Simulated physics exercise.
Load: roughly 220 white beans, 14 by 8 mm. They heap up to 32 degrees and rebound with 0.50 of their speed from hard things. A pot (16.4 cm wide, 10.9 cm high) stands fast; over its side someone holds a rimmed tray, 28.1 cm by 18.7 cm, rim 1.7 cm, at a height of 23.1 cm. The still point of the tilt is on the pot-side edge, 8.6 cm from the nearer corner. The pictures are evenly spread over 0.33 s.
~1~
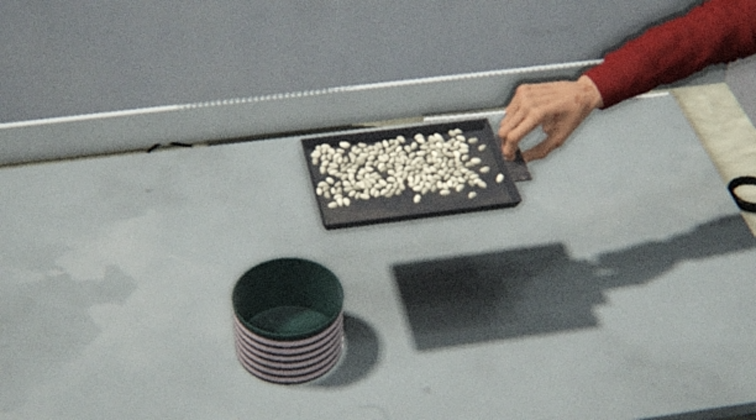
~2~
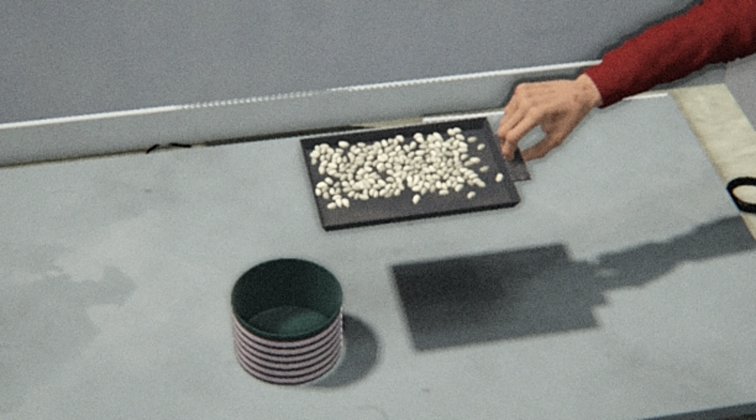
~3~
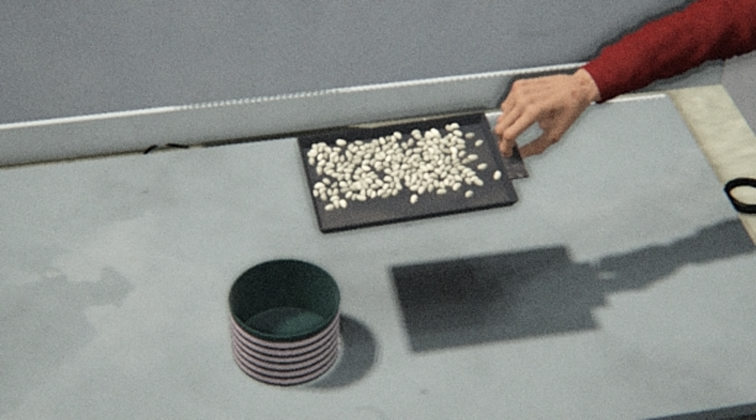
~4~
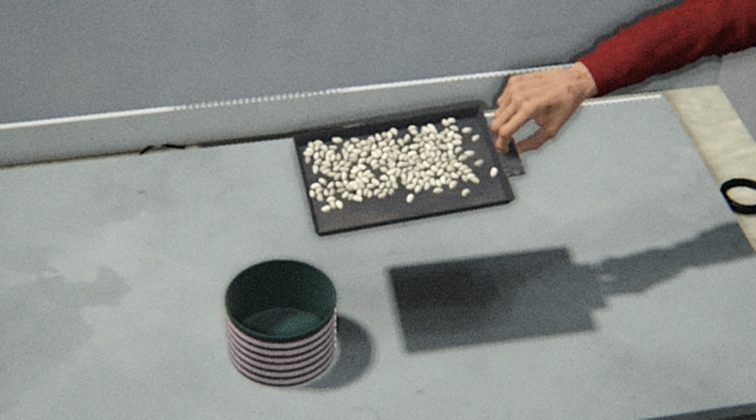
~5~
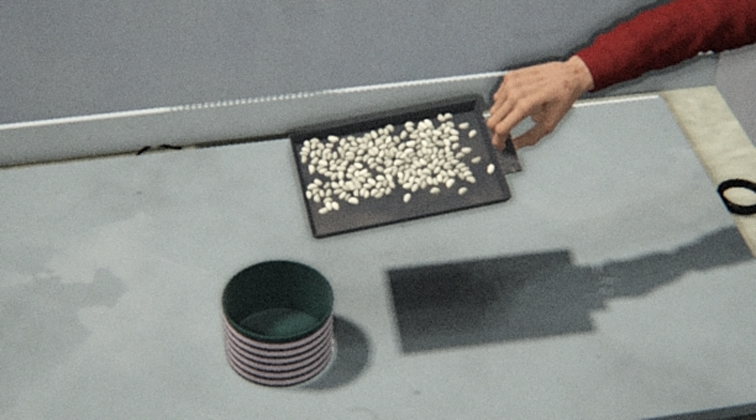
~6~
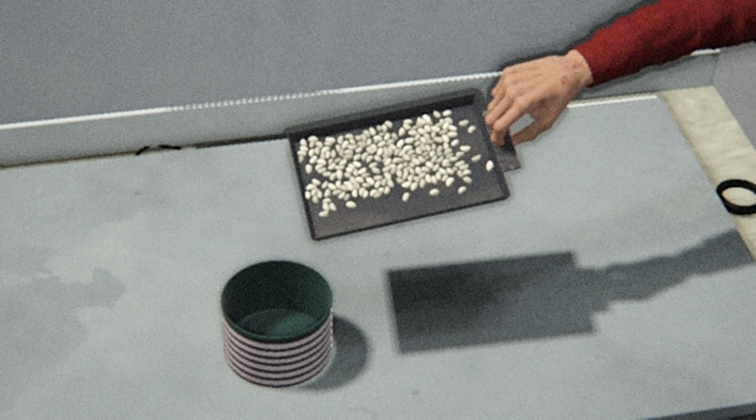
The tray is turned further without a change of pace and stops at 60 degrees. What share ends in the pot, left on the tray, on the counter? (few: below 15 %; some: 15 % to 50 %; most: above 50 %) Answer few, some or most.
Pot some, tray some, counter some.
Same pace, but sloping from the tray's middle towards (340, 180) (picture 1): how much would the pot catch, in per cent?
About 15 per cent.
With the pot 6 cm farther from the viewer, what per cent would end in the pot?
Then about 20 per cent.
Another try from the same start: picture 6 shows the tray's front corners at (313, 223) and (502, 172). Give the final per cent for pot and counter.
Pot 10, counter 40.
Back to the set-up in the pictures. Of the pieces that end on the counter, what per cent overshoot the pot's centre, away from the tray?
Roughly 0 per cent.
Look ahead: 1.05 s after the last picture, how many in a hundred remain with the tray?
Roughly 70 per cent.
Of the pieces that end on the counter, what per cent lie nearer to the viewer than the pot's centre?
About 70 per cent.
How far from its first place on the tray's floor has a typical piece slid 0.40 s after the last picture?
Some 7 cm.
Then, 0.40 s after the last picture, tilt 36 degrees; the tray holds 100 %, the pot 0 %.
Then, 0.67 s after the last picture, tilt 51 degrees; the tray holds 90 %, the pot 0 %.
Then, 1.05 s after the last picture, tilt 60 degrees; the tray holds 70 %, the pot 15 %.
In the end, pot 40 %, tray 30 %, counter 30 %.
